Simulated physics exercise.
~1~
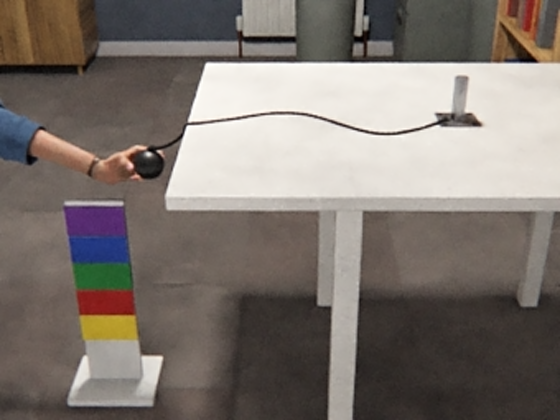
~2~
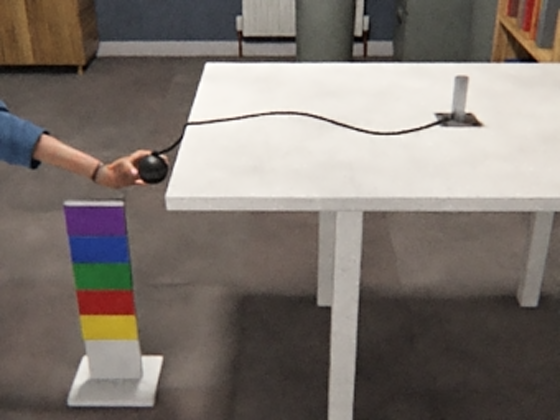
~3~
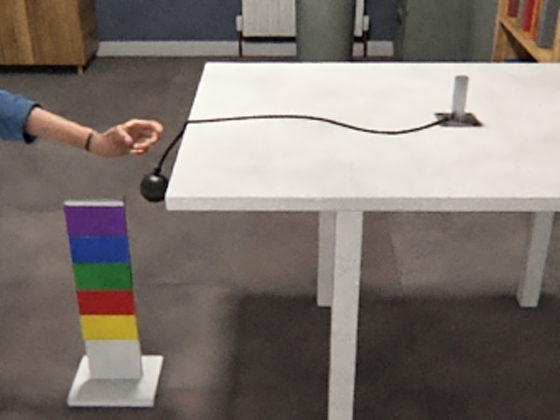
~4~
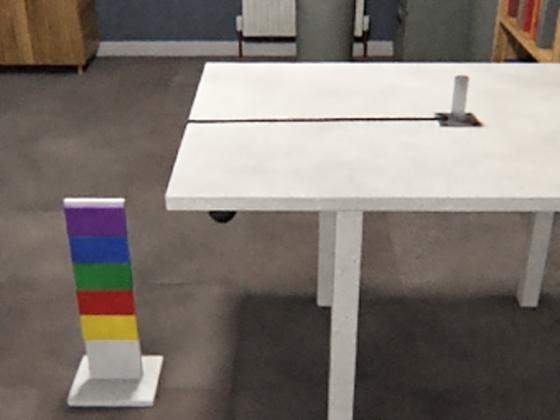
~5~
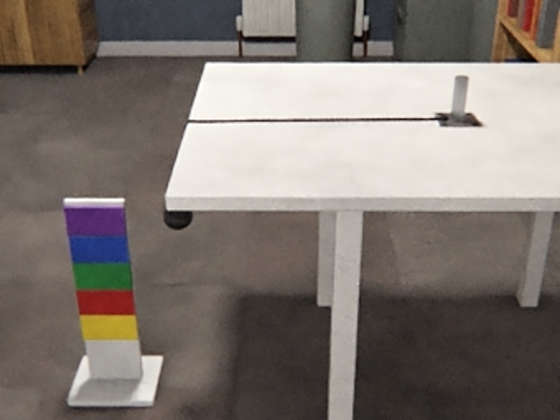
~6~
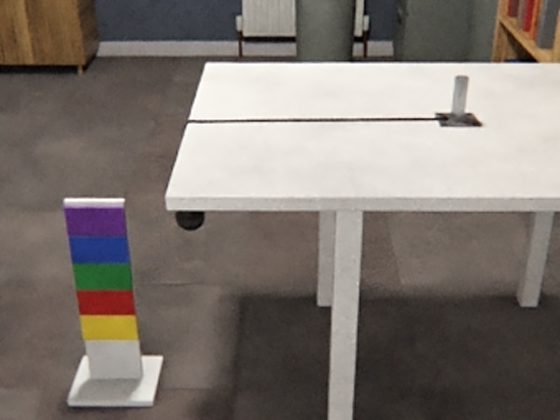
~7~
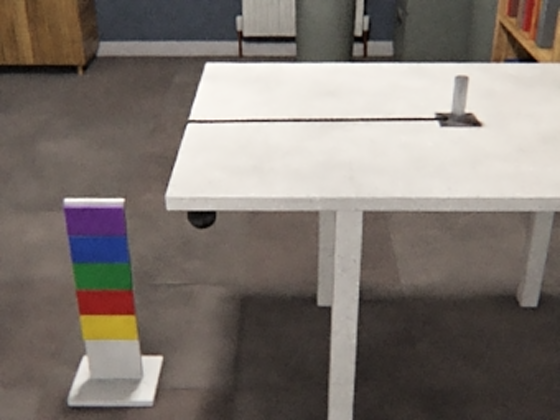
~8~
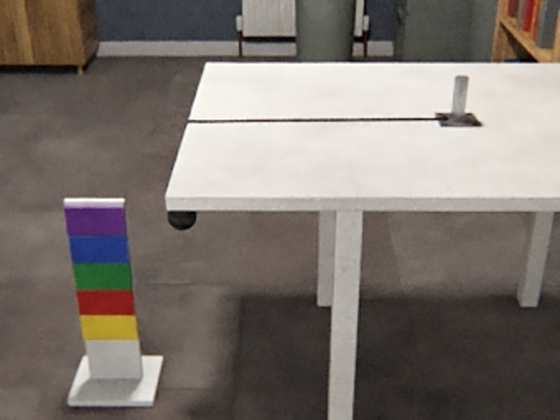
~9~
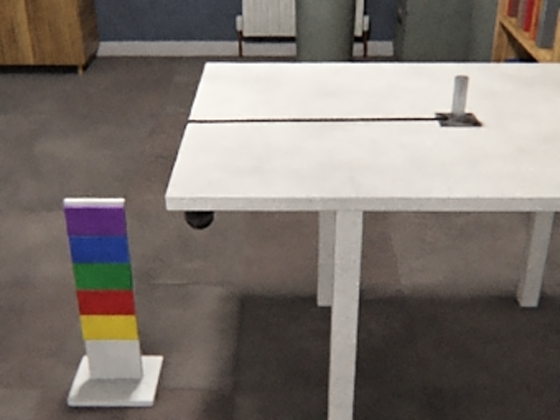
In this clip, a hand releases a black ball tied by a cord to a post on a white desk, and the ball drops below the edge as the cord straightens. It swings slightly left and right beneath the desktop, ending level with the purple band of the colour scale.
